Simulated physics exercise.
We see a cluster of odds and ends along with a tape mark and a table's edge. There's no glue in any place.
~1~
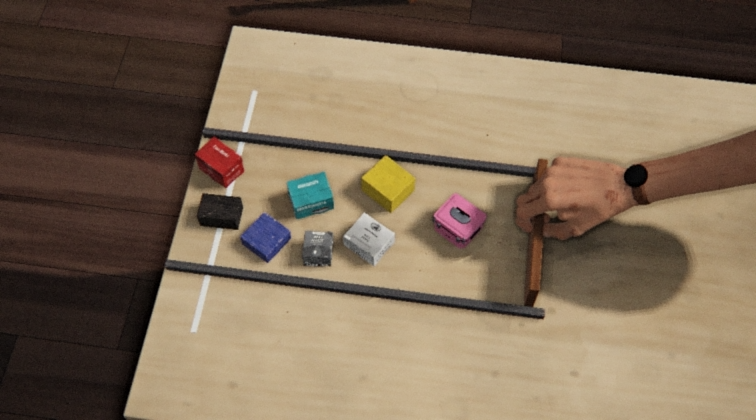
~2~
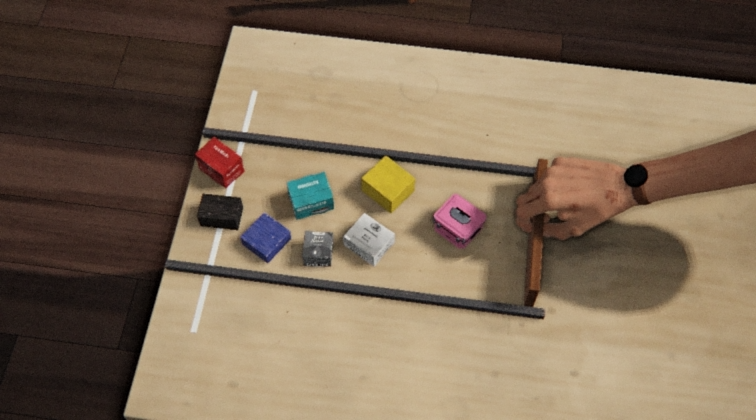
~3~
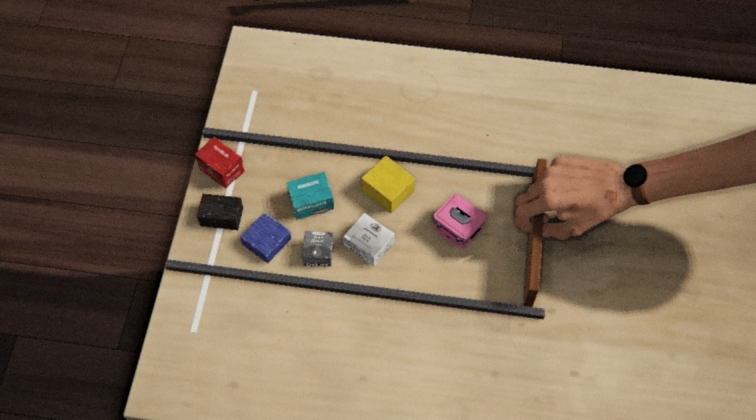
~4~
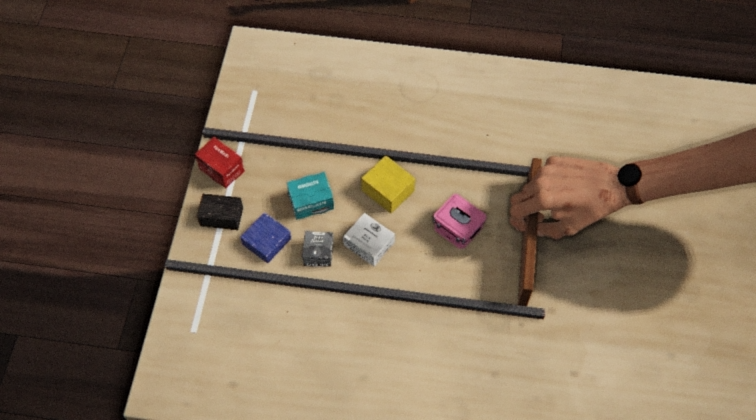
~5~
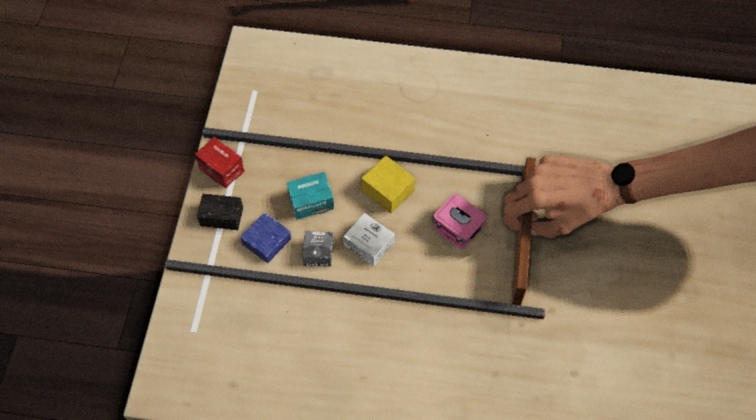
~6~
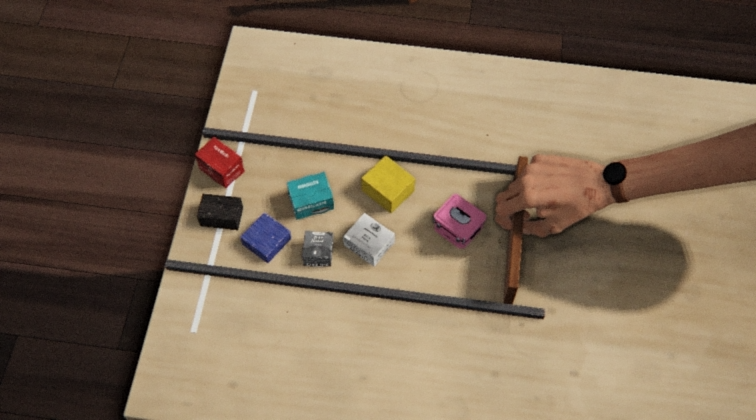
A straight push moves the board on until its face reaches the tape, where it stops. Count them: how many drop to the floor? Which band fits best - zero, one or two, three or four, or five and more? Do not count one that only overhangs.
The band that fits is five and more.
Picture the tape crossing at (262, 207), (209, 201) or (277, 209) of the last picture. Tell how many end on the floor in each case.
Going through each try, you'd get 1, 5 and 1.
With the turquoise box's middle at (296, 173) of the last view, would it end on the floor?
Starting there, it drops down in the end.
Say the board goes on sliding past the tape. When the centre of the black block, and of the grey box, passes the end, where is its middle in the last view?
I'd put it close to (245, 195), and close to (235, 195) for the other one.
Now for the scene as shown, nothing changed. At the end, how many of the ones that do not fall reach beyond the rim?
That adds up to 0.
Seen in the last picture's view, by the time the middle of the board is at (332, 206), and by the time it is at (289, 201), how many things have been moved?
First 7, then 8.
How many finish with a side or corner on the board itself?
The count in contact is 3.
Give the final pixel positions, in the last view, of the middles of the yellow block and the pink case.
They come to rest around (219, 151) and (204, 201).
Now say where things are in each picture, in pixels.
Red box (220, 163); black block (220, 212); blue block (266, 237); board (536, 232); tape (227, 203), in the first picture.
Black block (220, 212); turquoise box (311, 196), in the second picture.
Blue block (266, 238); white box (369, 239), in the third picture.
Red box (220, 163); yellow block (388, 184), in the fourth picture.
Black block (220, 212); board (524, 230), in the fifth picture.
Red box (220, 163); black block (220, 212); blue block (266, 238); board (516, 229); tape (227, 203), in the sixth picture.
A little later, none off yet; red box at rest near (220, 163); black block at rest near (220, 212); blue block at rest near (266, 238).
When it is over, the number that fall off is five or more; down, grey box, turquoise box, blue block, black block and red box.
